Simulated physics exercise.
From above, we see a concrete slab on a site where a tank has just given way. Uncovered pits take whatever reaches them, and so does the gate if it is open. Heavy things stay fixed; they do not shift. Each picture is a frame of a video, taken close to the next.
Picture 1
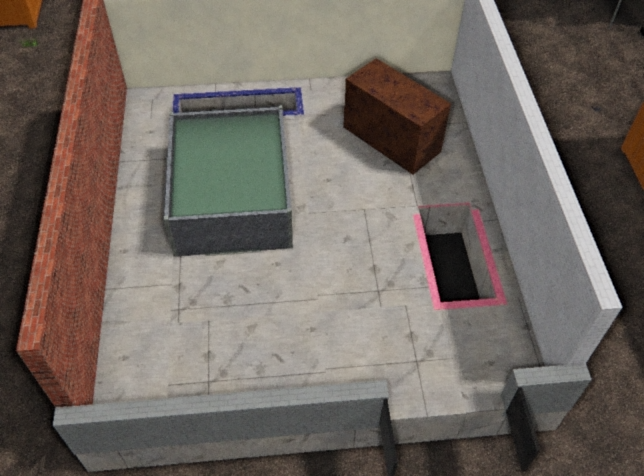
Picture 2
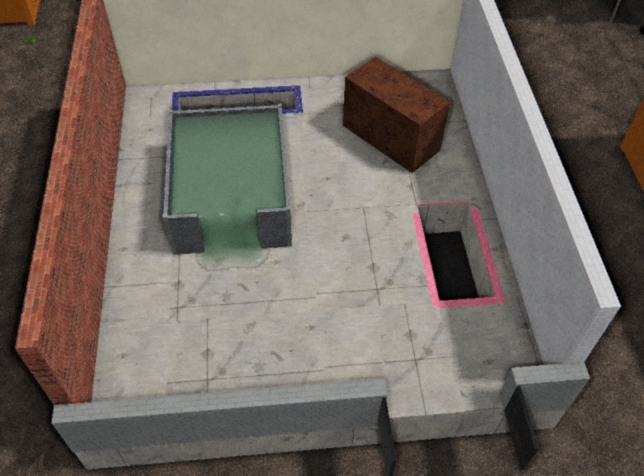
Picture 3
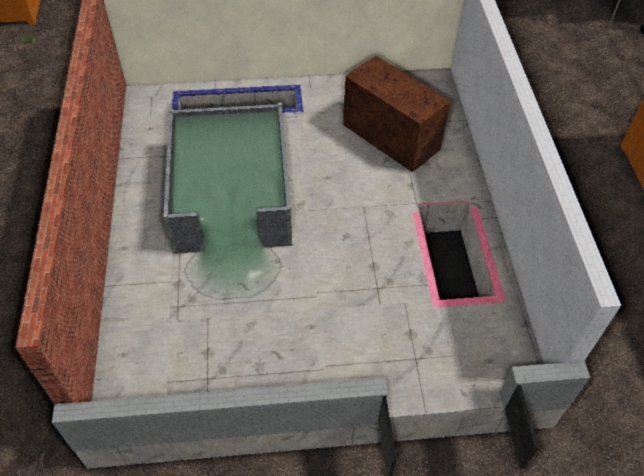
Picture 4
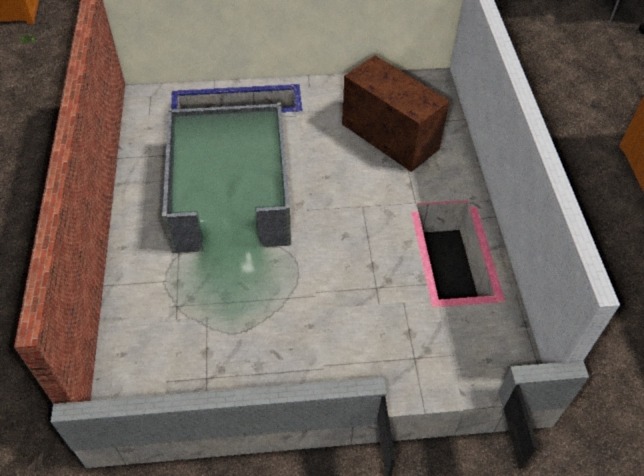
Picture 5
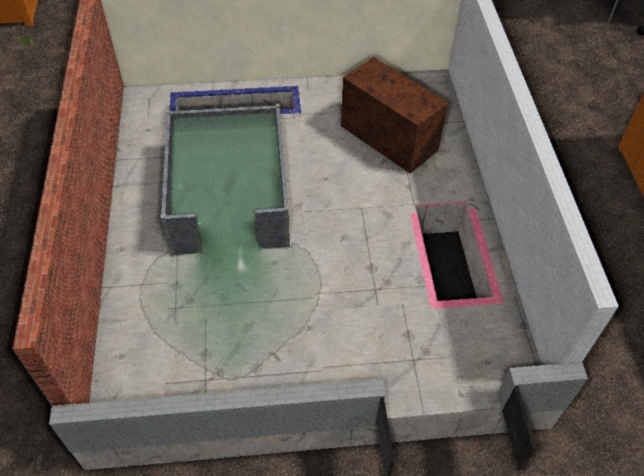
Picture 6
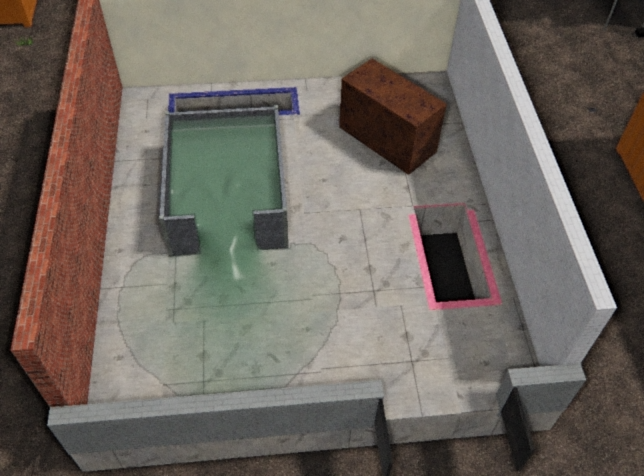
Green water pours through a gap in the tank's front and spreads across the concrete slab.
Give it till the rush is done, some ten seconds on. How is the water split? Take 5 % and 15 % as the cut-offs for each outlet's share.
The gate will get an average slice of five to fifteen per cent; the blue pit will get an average slice of five to fifteen per cent; the pink pit will get a big slice beyond fifteen per cent.
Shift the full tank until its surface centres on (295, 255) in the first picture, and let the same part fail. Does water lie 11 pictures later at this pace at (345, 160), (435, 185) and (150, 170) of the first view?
In order: Unflooded, then unflooded, then unflooded.
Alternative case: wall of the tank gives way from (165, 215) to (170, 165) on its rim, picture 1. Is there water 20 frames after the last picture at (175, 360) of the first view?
Check at the given point: Inundated.
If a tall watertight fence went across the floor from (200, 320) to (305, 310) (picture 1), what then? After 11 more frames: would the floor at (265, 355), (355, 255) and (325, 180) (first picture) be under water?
As the points were listed, they come out free from flooding, taken by the flood, and finally free from flooding.
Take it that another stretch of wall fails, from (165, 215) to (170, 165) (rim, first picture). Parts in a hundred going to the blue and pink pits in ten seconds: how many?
Blue takes 25 in a hundred, pink takes 20 in a hundred.
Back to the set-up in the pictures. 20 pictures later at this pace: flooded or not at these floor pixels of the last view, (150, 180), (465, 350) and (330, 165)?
Taking them as listed, I'd call them high and dry, soaked through and high and dry.
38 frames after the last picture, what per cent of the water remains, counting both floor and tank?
I'd put it near 84 %.
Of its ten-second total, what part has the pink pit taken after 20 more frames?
I'd put it at about 5 per cent.
A moment on, water covers 30 % of the floor; the gate 0 %, the blue pit 0 %, the pink pit 0 %.
Next, water covers 35 % of the floor; the gate 1 %, the blue pit 0 %, the pink pit 0 %.
Then, water covers 45 % of the floor; the gate 4 %, the blue pit 0 %, the pink pit 1 %.
Later, water covers 60 % of the floor; the gate 7 %, the blue pit 1 %, the pink pit 9 %.
In the end, water covers 65 % of the floor; the gate 12 %, the blue pit 9 %, the pink pit 20 %.
